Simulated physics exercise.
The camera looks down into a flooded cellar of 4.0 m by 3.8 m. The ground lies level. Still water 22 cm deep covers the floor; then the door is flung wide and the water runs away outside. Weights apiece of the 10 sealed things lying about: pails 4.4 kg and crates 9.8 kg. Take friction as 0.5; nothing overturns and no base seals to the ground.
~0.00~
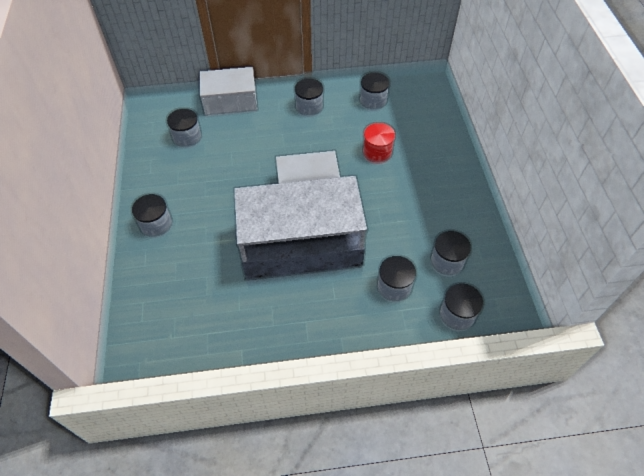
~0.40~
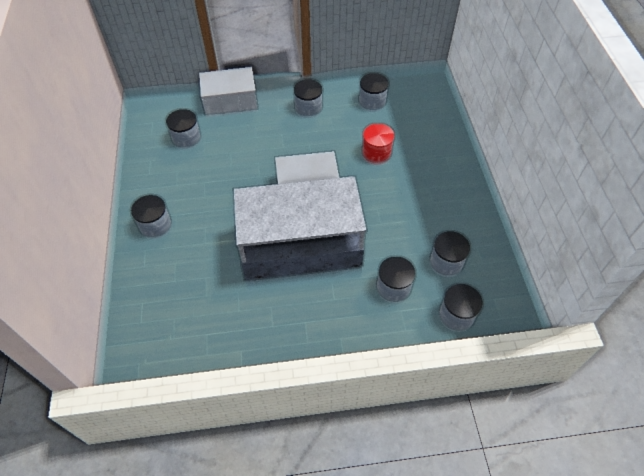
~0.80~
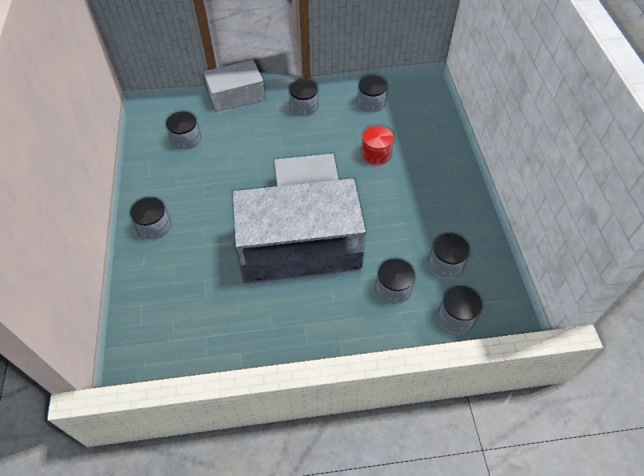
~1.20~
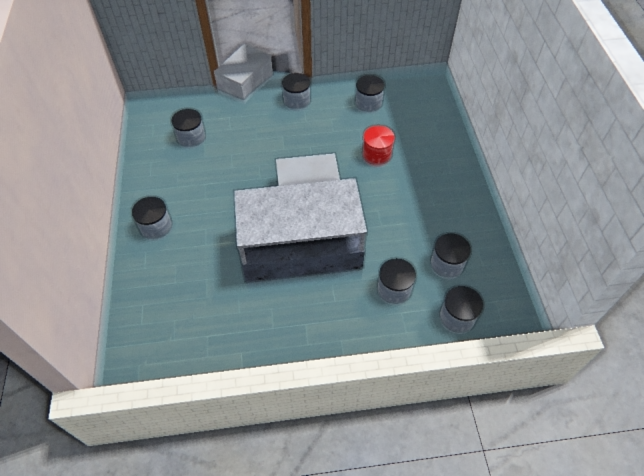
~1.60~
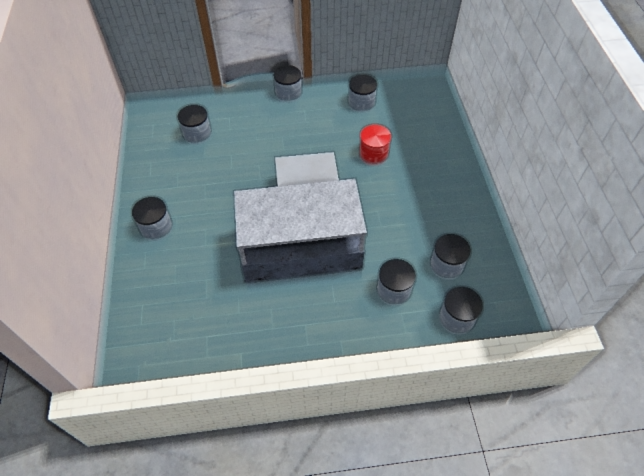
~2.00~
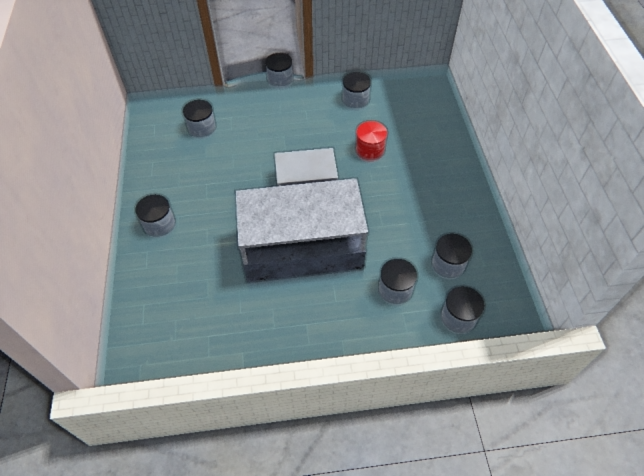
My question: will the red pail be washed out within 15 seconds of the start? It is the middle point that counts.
The red pail gets out.
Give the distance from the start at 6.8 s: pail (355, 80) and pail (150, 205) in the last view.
In that order: Washed out, 60 cm.
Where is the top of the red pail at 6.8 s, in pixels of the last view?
Near (319, 98).
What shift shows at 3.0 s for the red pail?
About 30 cm.
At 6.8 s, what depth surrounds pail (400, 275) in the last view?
Roughly 17 cm.
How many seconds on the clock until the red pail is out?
Near 9.0 s.
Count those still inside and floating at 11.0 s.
5 of them.
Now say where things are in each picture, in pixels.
The red pail at (380, 134) floats; about 3100 L in view; 0 of 10 have shifted, in the first picture.
The red pail at (379, 135) floats; 22 cm deep round most things; 0 of 10 have shifted, in the second picture.
The red pail at (378, 137) floats; 22 cm deep round most things; 2 of 10 have shifted, in the third picture.
The red pail at (379, 137) floats; 22 cm deep round most things; 4 of 10 have shifted, in the fourth picture.
The red pail at (376, 136) floats, 5 cm from its start; 20 cm deep round most things; 5 of 10 have shifted, in the fifth picture.
The red pail at (372, 132), afloat, 13 cm from its start; about 2900 L in view; 6 of 10 have shifted, in the sixth picture.
After 3.0 s the red pail is near (362, 126), 0.3 m from its start, afloat; 2 of 10 are out; 8 afloat.
After 6.8 s the red pail is near (319, 98), 0.9 m from its start, afloat; 4 of 10 are out; 6 afloat.
After 11.0 s the red pail has gone out; 5 of 10 are out; 5 afloat.
After 15.0 s the red pail has gone out; 6 of 10 are out; 4 afloat.
